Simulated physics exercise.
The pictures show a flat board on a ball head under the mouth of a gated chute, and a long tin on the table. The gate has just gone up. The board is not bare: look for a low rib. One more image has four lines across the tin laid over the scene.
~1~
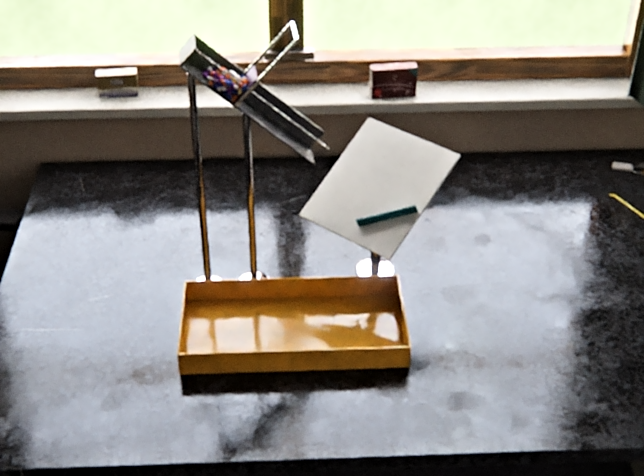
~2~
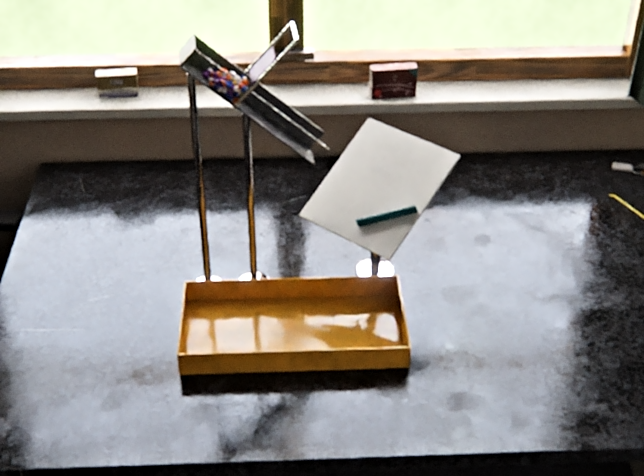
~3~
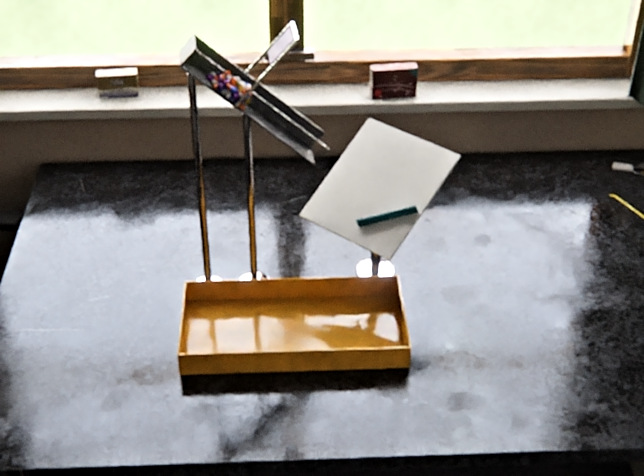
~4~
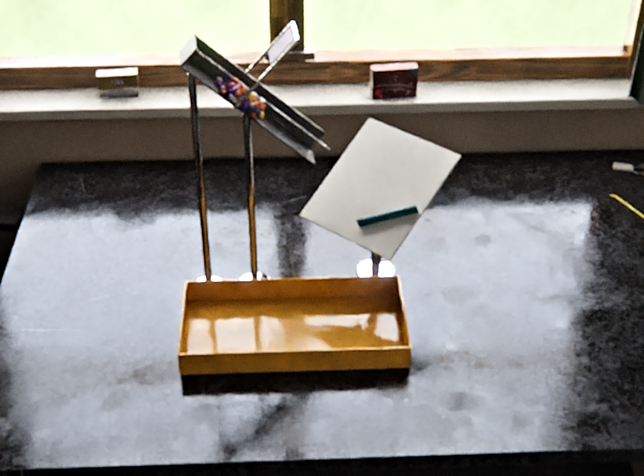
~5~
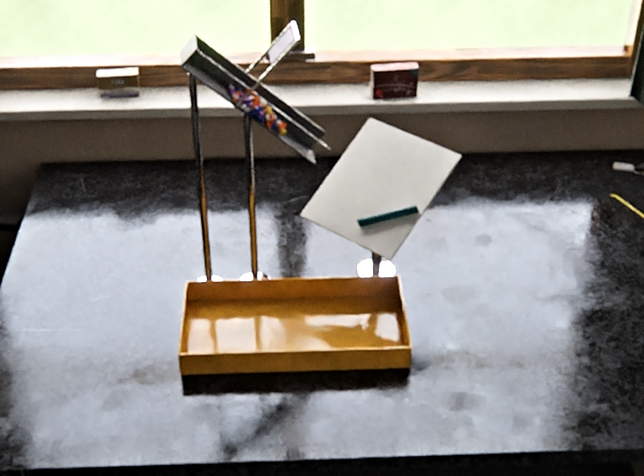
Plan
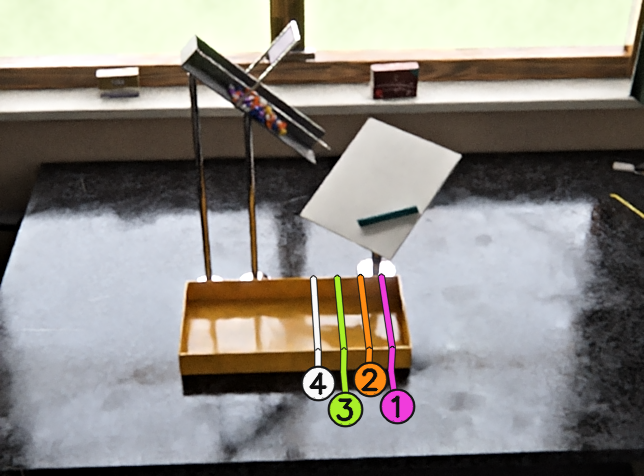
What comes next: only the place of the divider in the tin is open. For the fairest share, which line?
Take 4.
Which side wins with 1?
Left.
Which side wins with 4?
The right side.
On the marked copy, line 1 crosses the front rim at (392, 348); line 2 crosses the front rim at (369, 348); line 3 crosses the front rim at (343, 349); line 4 crosses the front rim at (317, 350).
With 1, of what is caught, all on the left of the divider, none on the right.
With 2, of what is caught, nearly all on the left of the divider, a stray few on the right.
With 3, of what is caught, nearly all on the left of the divider, a small part on the right.
With 4, of what is caught, about a quarter on the left of the divider, most on the right.
